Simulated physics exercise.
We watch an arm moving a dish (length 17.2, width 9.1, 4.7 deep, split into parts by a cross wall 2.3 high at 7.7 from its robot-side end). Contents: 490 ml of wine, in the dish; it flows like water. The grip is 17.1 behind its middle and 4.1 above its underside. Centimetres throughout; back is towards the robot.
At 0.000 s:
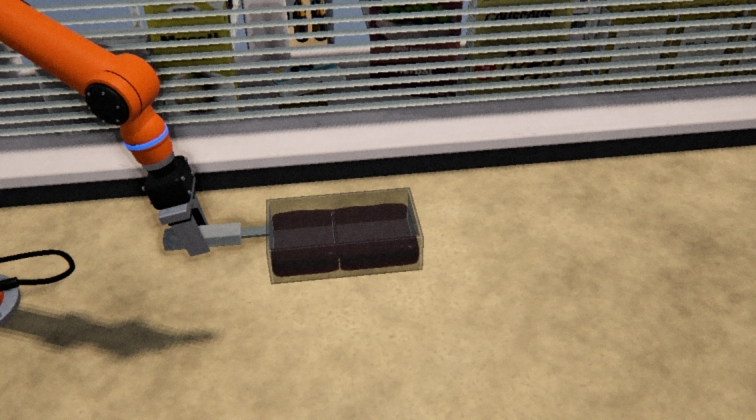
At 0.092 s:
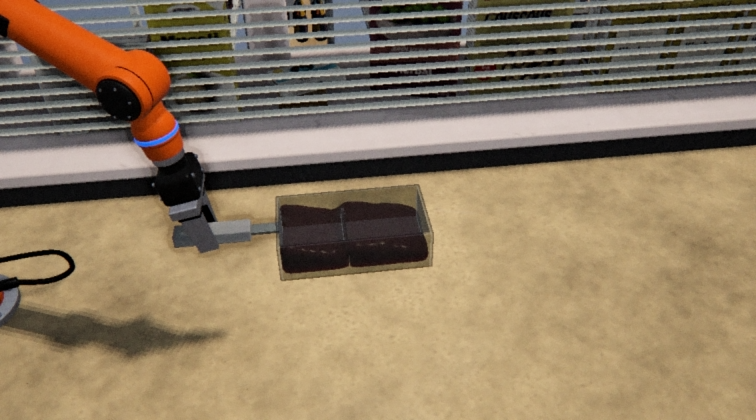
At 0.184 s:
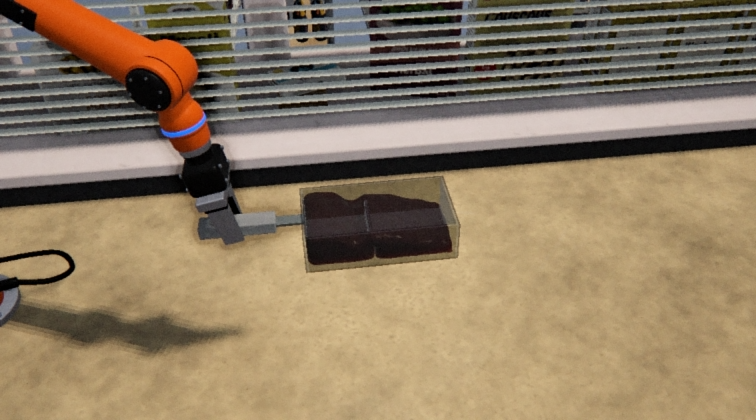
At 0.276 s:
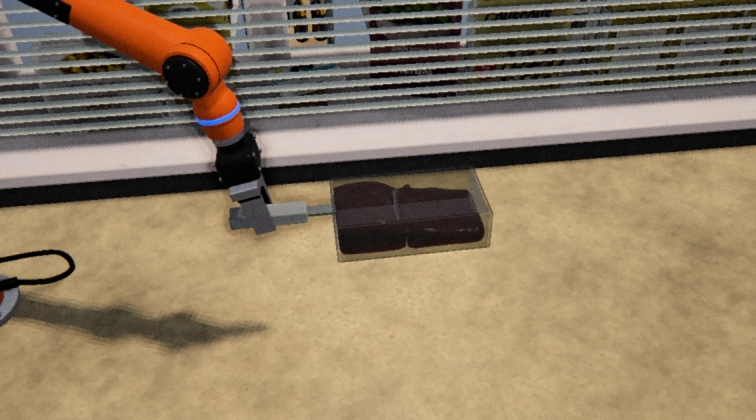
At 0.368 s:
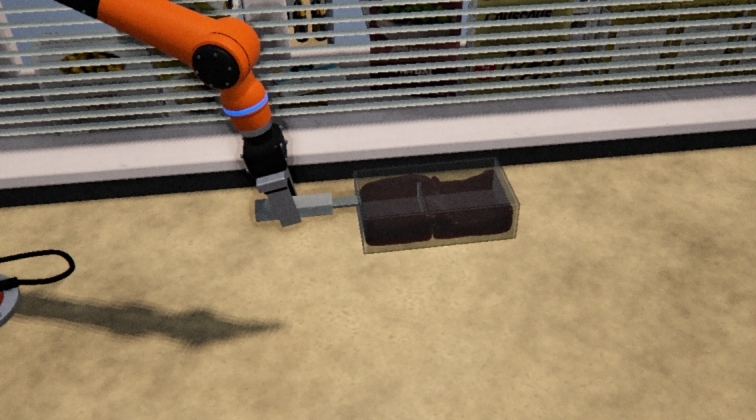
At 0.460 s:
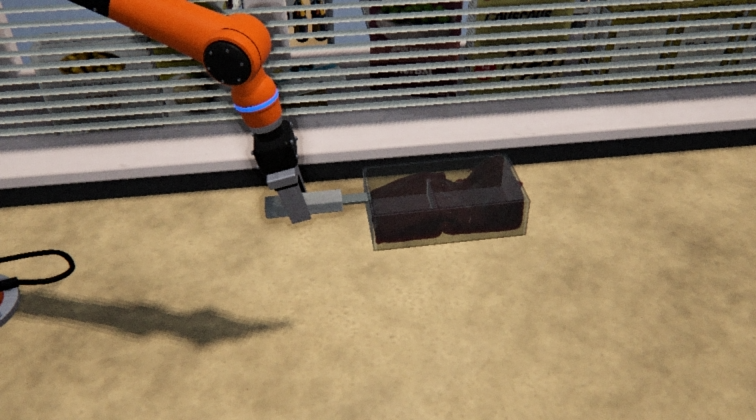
Beside a window with blinds, an orange robot arm moves a clear dish of sloshing dark liquid right.
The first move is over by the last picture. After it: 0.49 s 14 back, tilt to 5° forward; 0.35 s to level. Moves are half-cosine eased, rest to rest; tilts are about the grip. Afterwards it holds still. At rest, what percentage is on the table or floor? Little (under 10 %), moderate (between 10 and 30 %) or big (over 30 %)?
On the table or floor the share is little, under 10 %.
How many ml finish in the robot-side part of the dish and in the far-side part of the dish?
Roughly 200, 260 ml.
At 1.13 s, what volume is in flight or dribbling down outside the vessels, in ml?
About 0 ml.
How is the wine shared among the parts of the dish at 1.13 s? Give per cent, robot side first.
About 45 % robot-side, 50 % far-side.
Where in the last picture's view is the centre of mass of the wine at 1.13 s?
Near (326, 221).
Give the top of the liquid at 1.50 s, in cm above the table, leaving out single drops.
Up to some 24 cm.
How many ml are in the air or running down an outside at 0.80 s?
About 5 ml.
After 0.80 s, tilted 4° forward, liquid up to 24 above the table; 290 ml in the far-side part, 165 ml in the robot-side part, 25 ml on the table or floor, 5 ml in the air or running down outside.
After 1.13 s, tilted 2° forward, liquid up to 24 above the table; 245 ml in the far-side part, 210 ml in the robot-side part, 30 ml on the table or floor.
After 1.50 s, level, liquid up to 25 above the table; 250 ml in the far-side part, 210 ml in the robot-side part, 30 ml on the table or floor.
After 2.30 s, level, liquid up to 24 above the table; 255 ml in the far-side part, 205 ml in the robot-side part, 30 ml on the table or floor.
At rest, 255 ml in the far-side part, 205 ml in the robot-side part, 30 ml on the table or floor. That is 6 % on the table or floor.
